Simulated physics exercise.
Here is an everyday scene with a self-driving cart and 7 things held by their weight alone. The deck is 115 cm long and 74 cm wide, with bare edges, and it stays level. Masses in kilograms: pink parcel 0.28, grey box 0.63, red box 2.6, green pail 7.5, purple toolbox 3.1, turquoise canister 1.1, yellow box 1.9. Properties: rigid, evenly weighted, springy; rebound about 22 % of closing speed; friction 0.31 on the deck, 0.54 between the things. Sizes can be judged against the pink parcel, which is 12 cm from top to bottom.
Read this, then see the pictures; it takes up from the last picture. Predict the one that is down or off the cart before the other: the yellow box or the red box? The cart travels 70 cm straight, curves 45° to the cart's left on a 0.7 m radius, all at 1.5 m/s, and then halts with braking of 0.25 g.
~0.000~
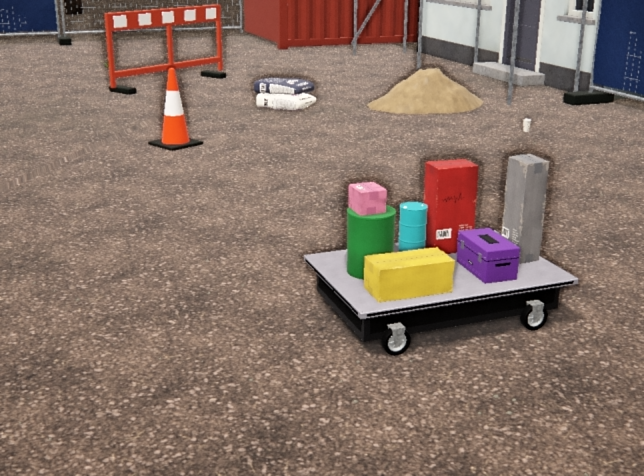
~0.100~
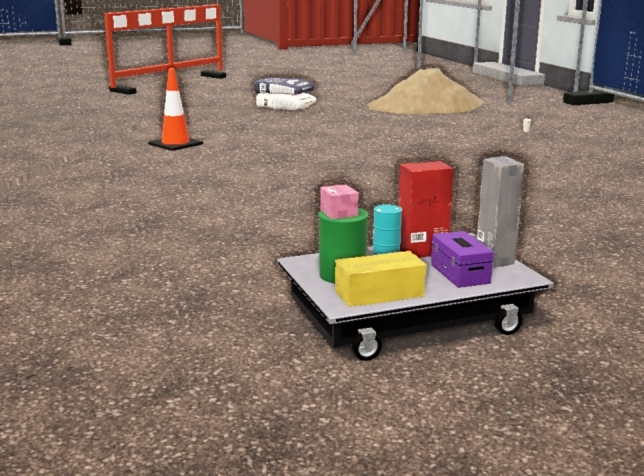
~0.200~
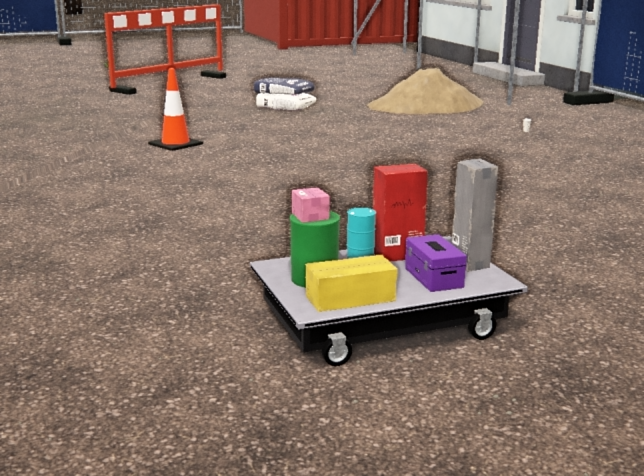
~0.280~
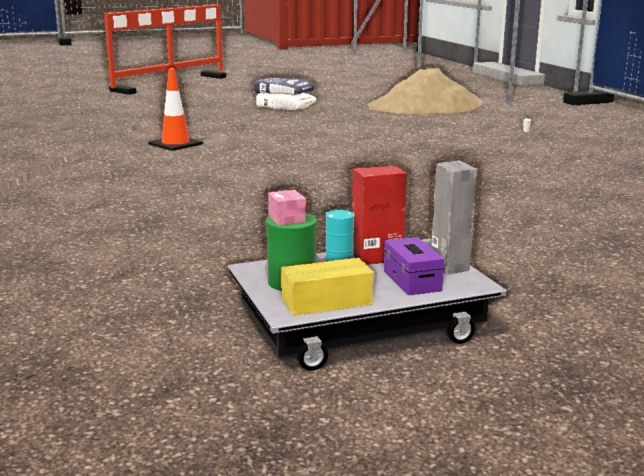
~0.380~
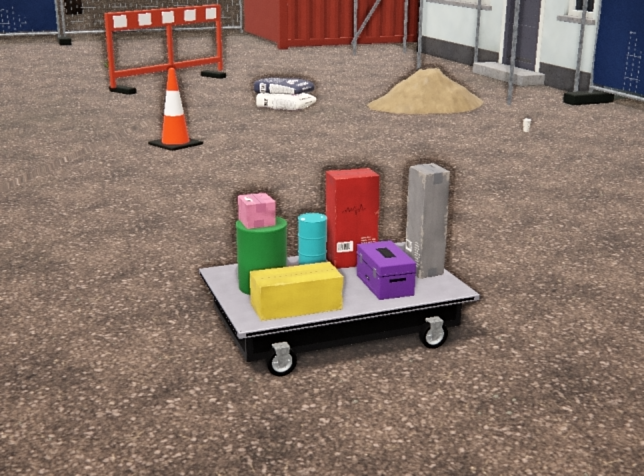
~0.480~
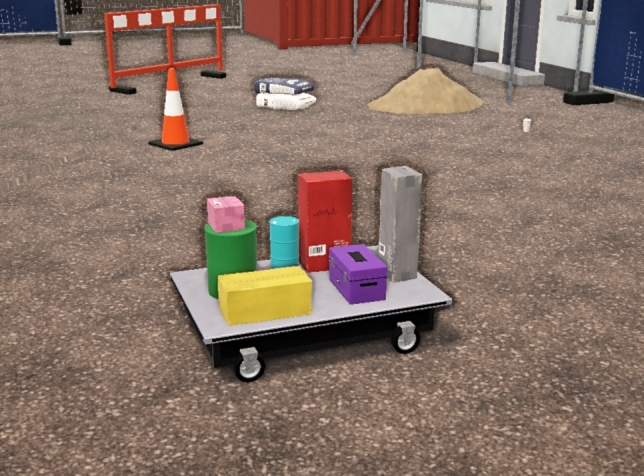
Before the other: The latter.
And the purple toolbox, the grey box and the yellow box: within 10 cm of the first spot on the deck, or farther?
Here is how it goes: The purple toolbox remains near its start; next, the grey box remains near its start; last, the yellow box moves off.
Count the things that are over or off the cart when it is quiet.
The count is 4.
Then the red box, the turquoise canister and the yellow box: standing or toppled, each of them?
Final state - red box: Goes over; turquoise canister: Goes over; yellow box: Remains on its base.
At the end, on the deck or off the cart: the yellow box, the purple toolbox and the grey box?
Afterwards, the yellow box stays on its support, the purple toolbox stays on its support, and the grey box stays on its support.
After 0.88 s, 132 cm covered, turned 38°; pink parcel, green pail and turquoise canister now off the cart; yellow box slid 35 cm near (161, 336); red box slid 12 cm near (199, 252).
After 1.38 s, 192 cm covered, turned 45°; red box now off the cart; yellow box slid 38 cm near (64, 416); purple toolbox slid 3 cm.
By the end (2.1 s), off the cart, pink parcel, red box, green pail and turquoise canister; not toppled but over 10 cm from the start, yellow box; the other 2 in place, give or take 10 cm. Seen from the same camera at the end, yellow box near (46, 429). Yellow box was never lost; red box went at 1.14 s.
